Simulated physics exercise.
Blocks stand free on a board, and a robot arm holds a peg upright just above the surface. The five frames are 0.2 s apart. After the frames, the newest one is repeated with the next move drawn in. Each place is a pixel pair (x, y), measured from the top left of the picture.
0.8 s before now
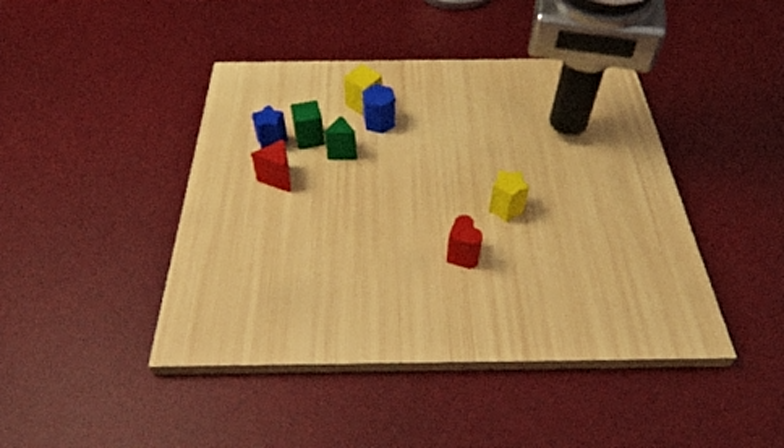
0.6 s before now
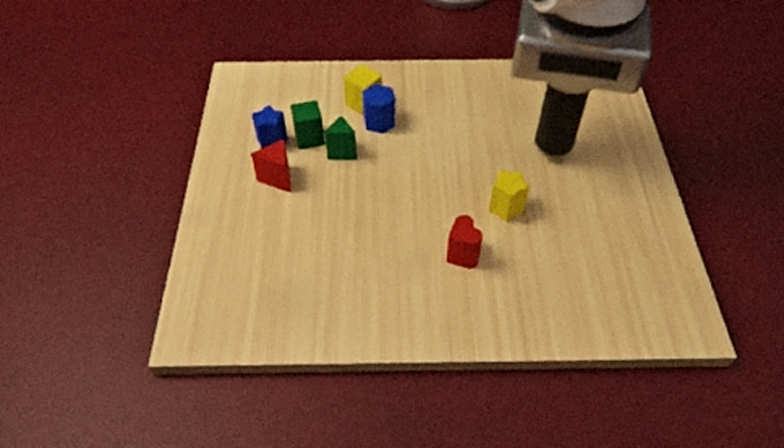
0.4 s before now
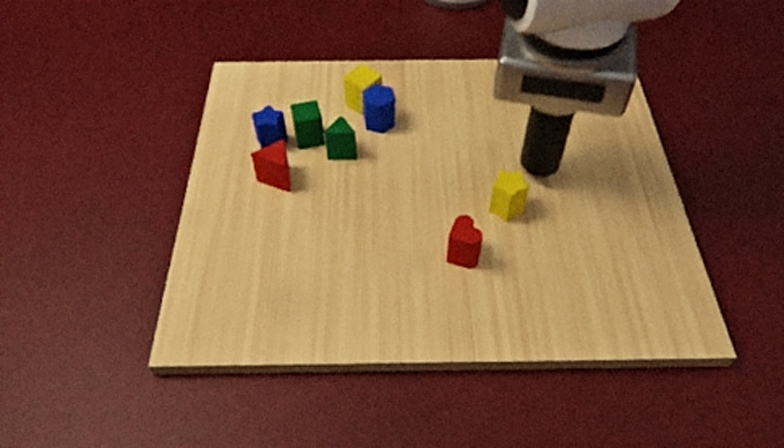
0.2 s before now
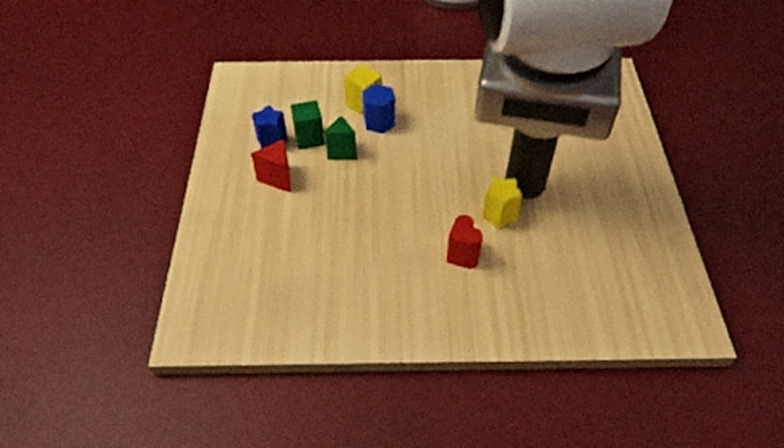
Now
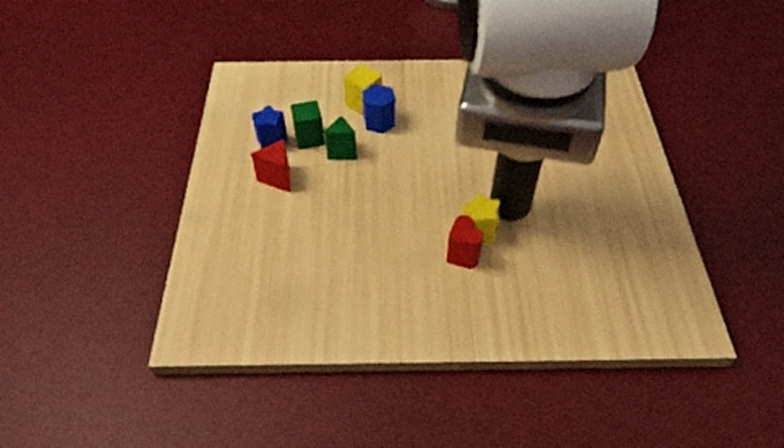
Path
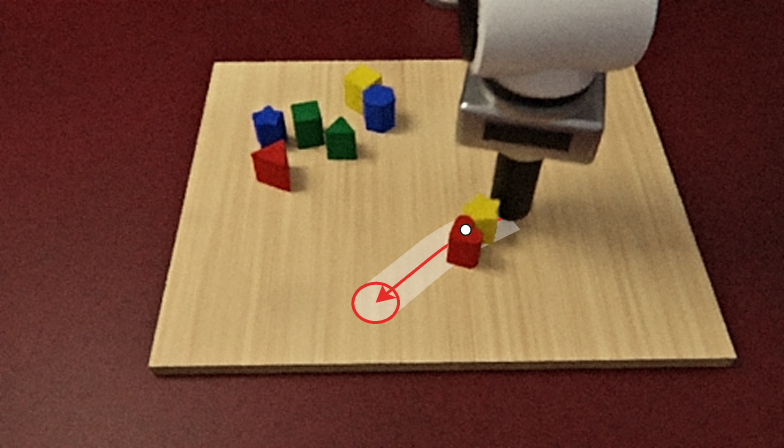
A pale wooden board lies on a dark red surface, seen from above at an angle by a still camera. Blue, green, yellow and red blocks cluster at its upper left, while a yellow star and a red heart sit right of centre below a robot arm's dark upright peg. The peg moves down and left, meets the yellow star and pushes it a short way up against the red heart.
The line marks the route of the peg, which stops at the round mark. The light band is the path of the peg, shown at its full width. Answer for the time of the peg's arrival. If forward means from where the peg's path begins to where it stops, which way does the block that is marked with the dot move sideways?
With start-to-end as forward, it shifts left.
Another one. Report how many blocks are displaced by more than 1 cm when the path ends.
Counting only shifts above 1 cm, I get two blocks.
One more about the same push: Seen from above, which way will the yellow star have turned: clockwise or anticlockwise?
Clockwise rotation.
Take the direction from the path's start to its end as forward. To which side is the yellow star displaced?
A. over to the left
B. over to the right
Letter B.
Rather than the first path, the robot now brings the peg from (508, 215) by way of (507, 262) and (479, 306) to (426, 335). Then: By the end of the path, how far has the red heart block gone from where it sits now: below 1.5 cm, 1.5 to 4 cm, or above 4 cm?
It goes 1.5 to 4 cm.
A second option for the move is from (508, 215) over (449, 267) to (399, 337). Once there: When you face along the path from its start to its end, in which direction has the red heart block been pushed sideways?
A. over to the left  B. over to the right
Choice B: Over to the right.
Drawn move, from (508, 215) through (461, 237) and (419, 268) to (376, 302); the dot is on the red heart block.
The first path, step by step. One third of the way, peg (462, 228); red heart block (427, 252), turned 55° anticlockwise; yellow star (431, 228), turned 15° clockwise.
Two thirds of the way, peg (418, 259); red heart block (402, 276); yellow star (381, 247), turned 55° clockwise.
At the end, peg (375, 293); red heart block (380, 311), turned 200° anticlockwise; yellow star (345, 257), turned 100° clockwise.
